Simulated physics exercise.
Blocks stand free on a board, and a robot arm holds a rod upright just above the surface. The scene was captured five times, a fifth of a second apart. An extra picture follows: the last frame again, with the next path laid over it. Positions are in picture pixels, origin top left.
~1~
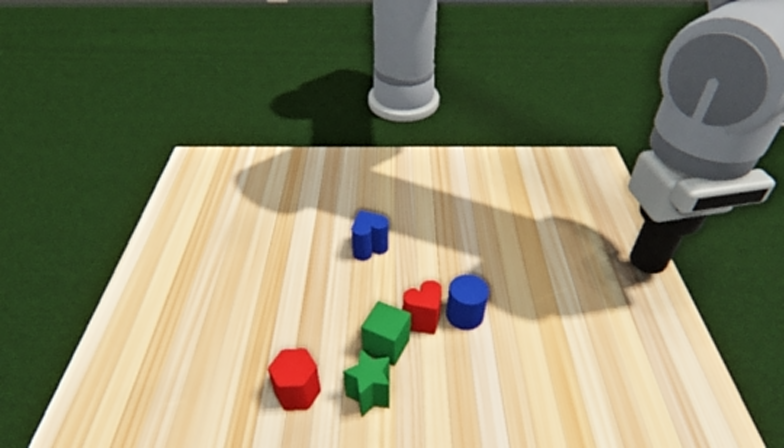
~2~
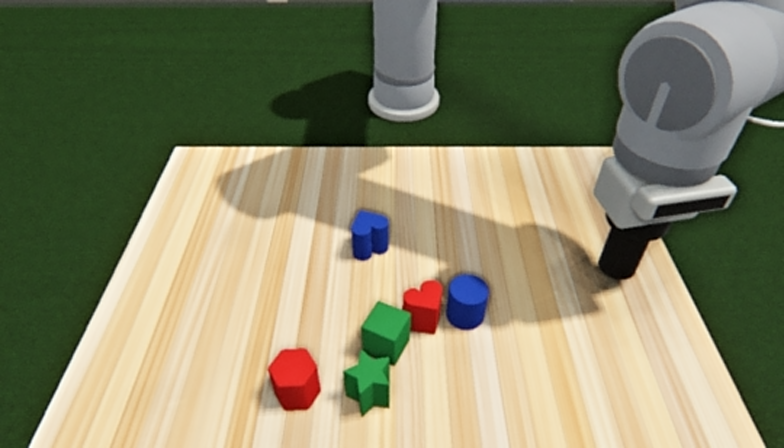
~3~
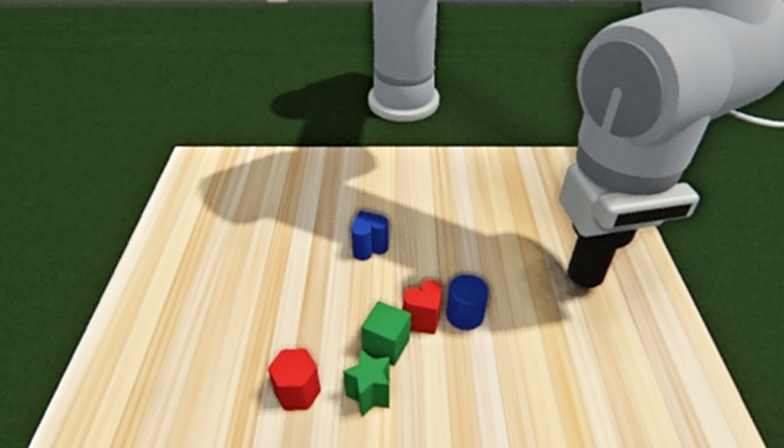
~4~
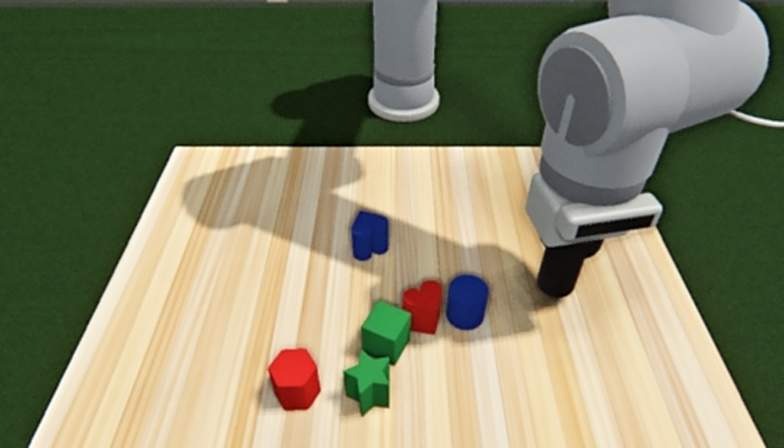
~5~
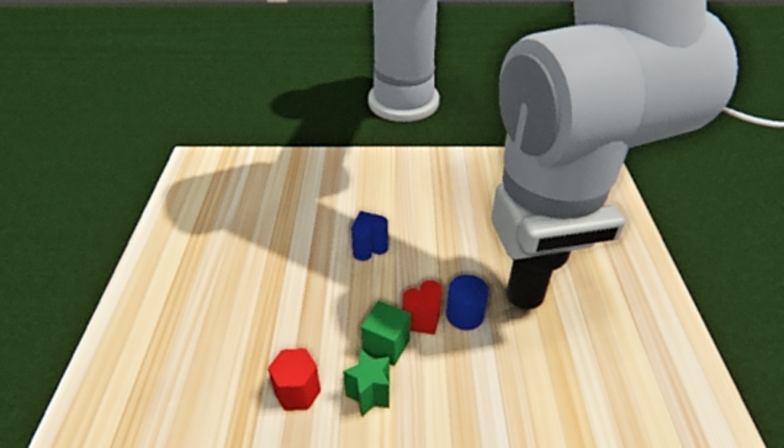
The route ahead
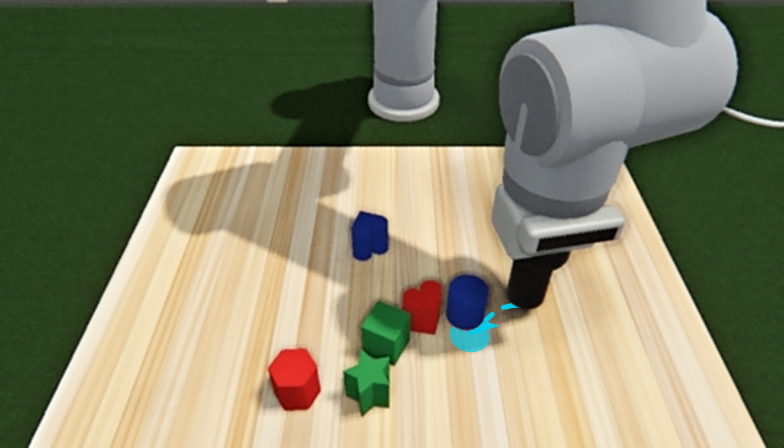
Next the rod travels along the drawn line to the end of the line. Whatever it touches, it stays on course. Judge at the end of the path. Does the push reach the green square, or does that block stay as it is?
It is still where it was.
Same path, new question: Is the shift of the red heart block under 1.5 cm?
The answer is no.
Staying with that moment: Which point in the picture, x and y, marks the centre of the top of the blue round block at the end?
Put as a pixel place, it's (434, 299).
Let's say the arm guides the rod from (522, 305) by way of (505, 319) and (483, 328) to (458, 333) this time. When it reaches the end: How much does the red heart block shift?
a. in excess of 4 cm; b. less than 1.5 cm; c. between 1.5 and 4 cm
c - between 1.5 and 4 cm.
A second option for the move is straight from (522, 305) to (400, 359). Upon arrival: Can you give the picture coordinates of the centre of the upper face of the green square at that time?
Pixel (363, 320).
The drawn path runs from (522, 305) by way of (500, 309) and (485, 321) to (469, 335).
On the path given first. Halfway along, rod (494, 304); red heart block (421, 294); blue round block (458, 291).
At the end, rod (471, 325); green square not moved; red heart block (398, 290); blue round block (434, 299).
